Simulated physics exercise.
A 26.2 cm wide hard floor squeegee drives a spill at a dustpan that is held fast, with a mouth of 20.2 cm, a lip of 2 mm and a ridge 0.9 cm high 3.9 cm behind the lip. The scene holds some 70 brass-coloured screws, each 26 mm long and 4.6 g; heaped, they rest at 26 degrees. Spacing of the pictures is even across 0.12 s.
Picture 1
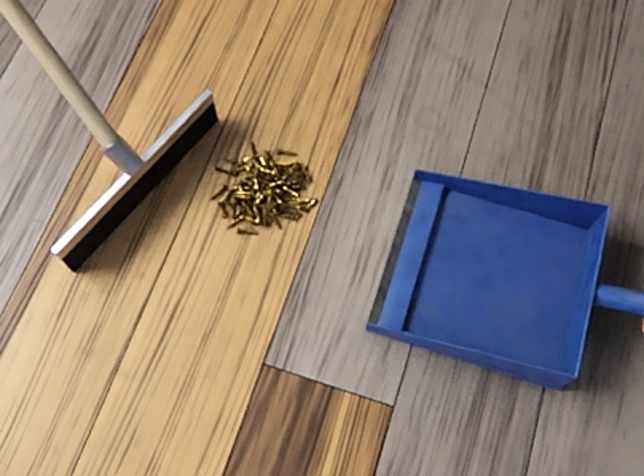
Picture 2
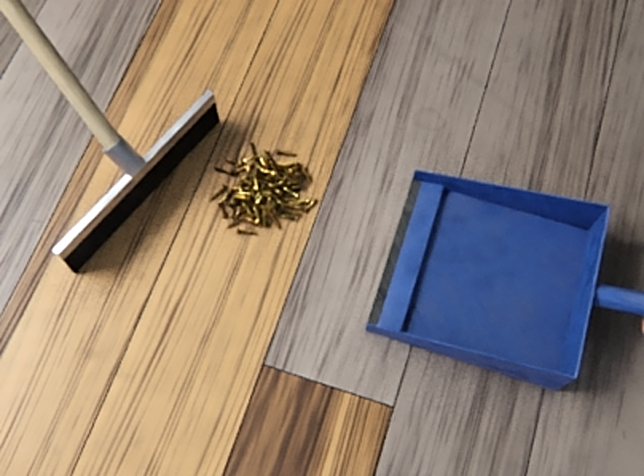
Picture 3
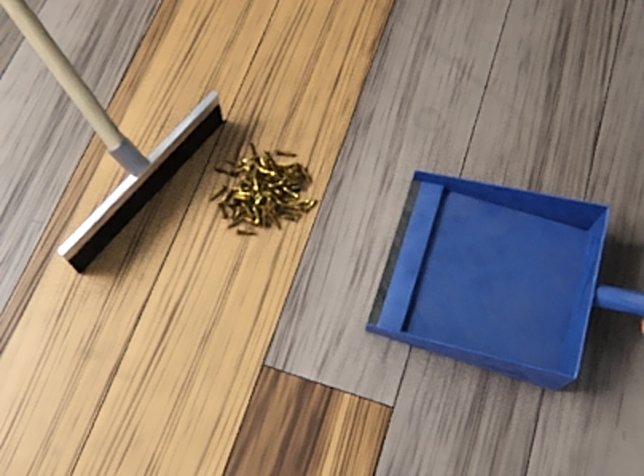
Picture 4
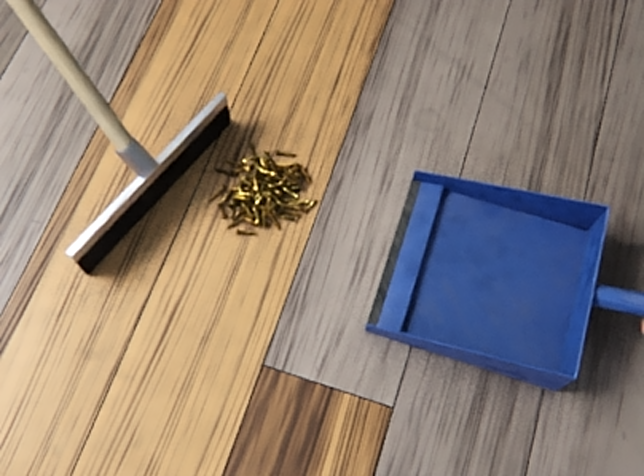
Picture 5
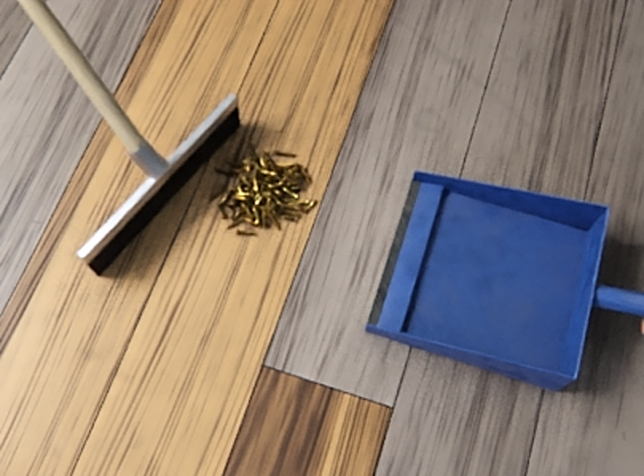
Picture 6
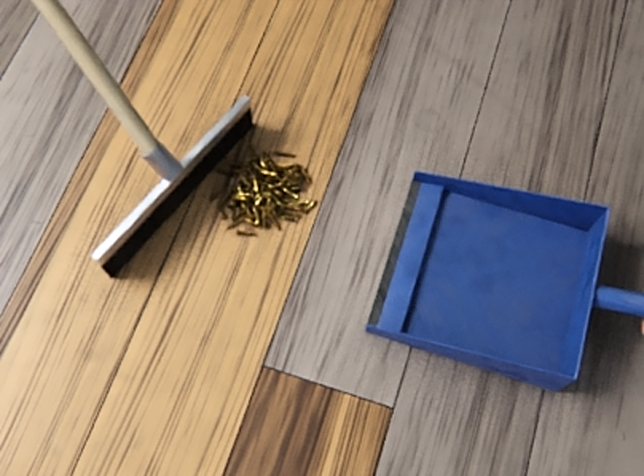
A squeegee slides right across the wooden floor toward brass-coloured screws while a blue dustpan stays still.
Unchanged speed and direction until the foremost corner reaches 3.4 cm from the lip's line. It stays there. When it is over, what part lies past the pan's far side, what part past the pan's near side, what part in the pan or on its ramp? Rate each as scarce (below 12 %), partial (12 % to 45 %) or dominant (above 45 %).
Ratings: Past the pan's far side - scarce; past the pan's near side - scarce; in the pan or on its ramp - scarce.
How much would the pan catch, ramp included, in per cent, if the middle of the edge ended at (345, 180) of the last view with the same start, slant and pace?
Roughly 0 percent.
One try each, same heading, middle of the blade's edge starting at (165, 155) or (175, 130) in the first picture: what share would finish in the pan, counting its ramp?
The two tries give about 0 % and about 0 %.
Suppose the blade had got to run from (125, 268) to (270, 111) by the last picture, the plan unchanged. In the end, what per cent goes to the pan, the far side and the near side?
Pan 25; far 5; near 5.
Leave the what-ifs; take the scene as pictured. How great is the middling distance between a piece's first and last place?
Somewhere around 14 centimetres.
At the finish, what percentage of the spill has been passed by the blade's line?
Roughly 0 per cent.
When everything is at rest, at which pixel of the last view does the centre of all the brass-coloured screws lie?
Roughly (367, 234).
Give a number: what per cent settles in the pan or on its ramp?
Around 0 percent.
Then, 0.16 s after the last picture, middle of the blade 16 cm from the lip; 0 % over the lip, far side 0 %, near side 0 %.
Then, 0.26 s after the last picture, middle of the blade 10 cm from the lip; 0 % over the lip, far side 0 %, near side 0 %.
Then, 0.50 s after the last picture, middle of the blade 8 cm from the lip; 5 % over the lip, far side 5 %, near side 0 %.
In the end, far side 5 %, near side 0 %, pan 0 %, in front of the lip or behind the blade 95 %.
